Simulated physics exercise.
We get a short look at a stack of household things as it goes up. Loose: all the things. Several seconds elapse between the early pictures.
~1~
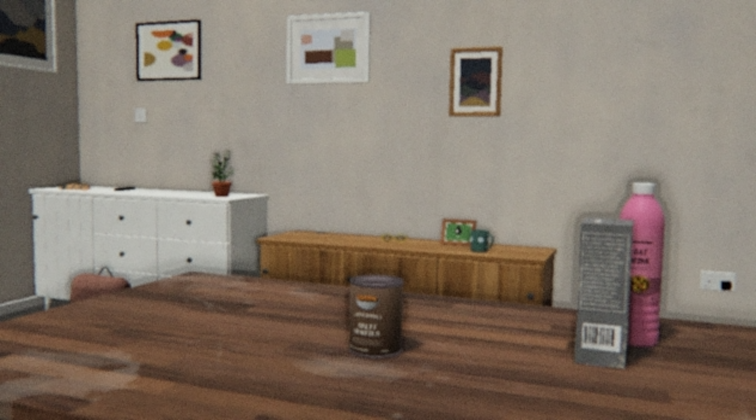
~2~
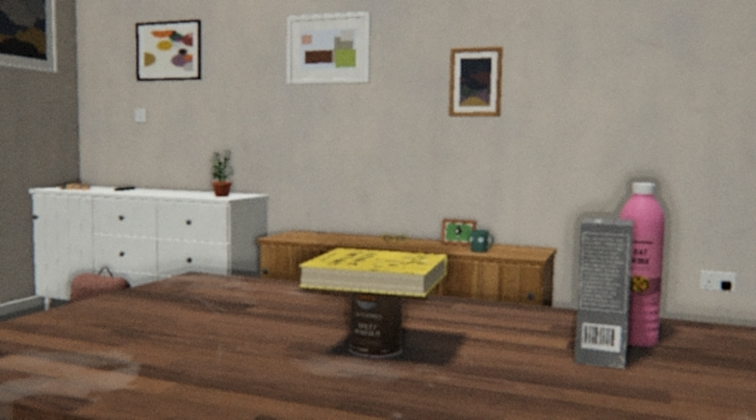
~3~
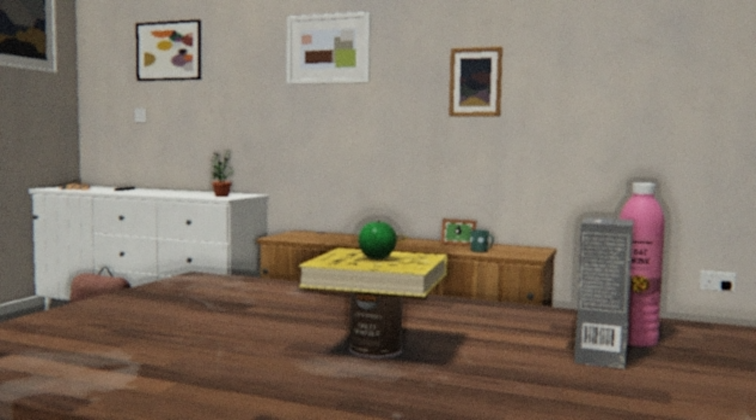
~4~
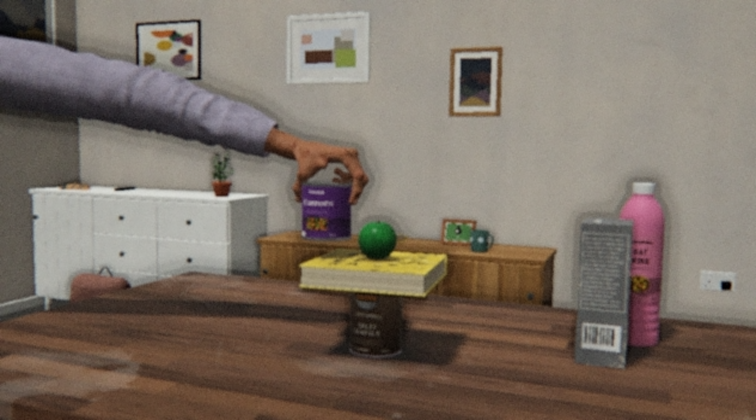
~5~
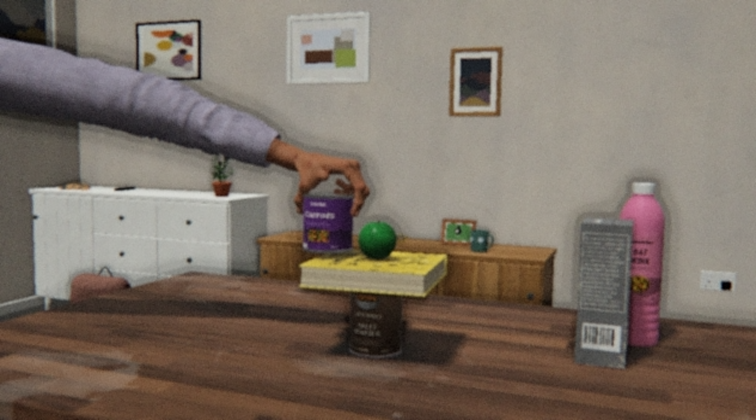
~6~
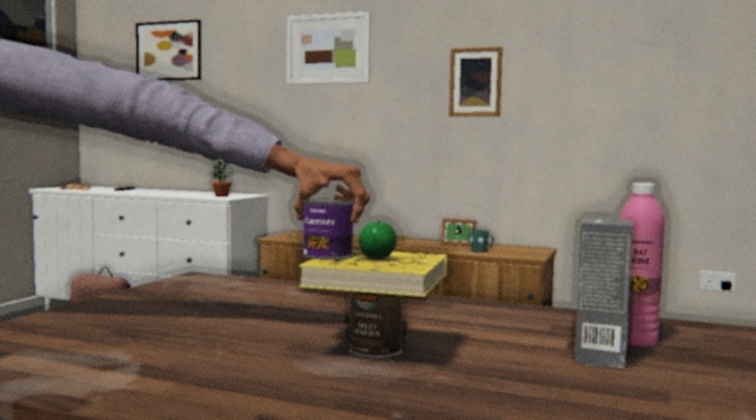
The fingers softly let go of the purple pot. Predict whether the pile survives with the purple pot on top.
It survives.
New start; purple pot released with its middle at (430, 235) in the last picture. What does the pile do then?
Well, it is fine after that.
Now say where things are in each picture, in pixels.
In the first frame, the last thing is not in view yet.
In the second frame, the last thing is not in view yet; brown tin (376, 315).
In the third frame, the last thing is not in view yet; yellow book (377, 270).
The fourth frame shows coming down; purple pot (327, 210); pink bottle (640, 263).
The fifth frame shows coming down; purple pot (329, 222); grey carton (604, 291).
The sixth frame shows set down, still held; purple pot (328, 228); green apple (377, 240).
Then, 0.90 s past the last view, nothing moves.
Then, 2.00 s past the last view, purple pot resting near (328, 229).
Finally, all 6 still in place. Final places as the last picture's camera would see them, purple pot near (328, 229). The pile holds.
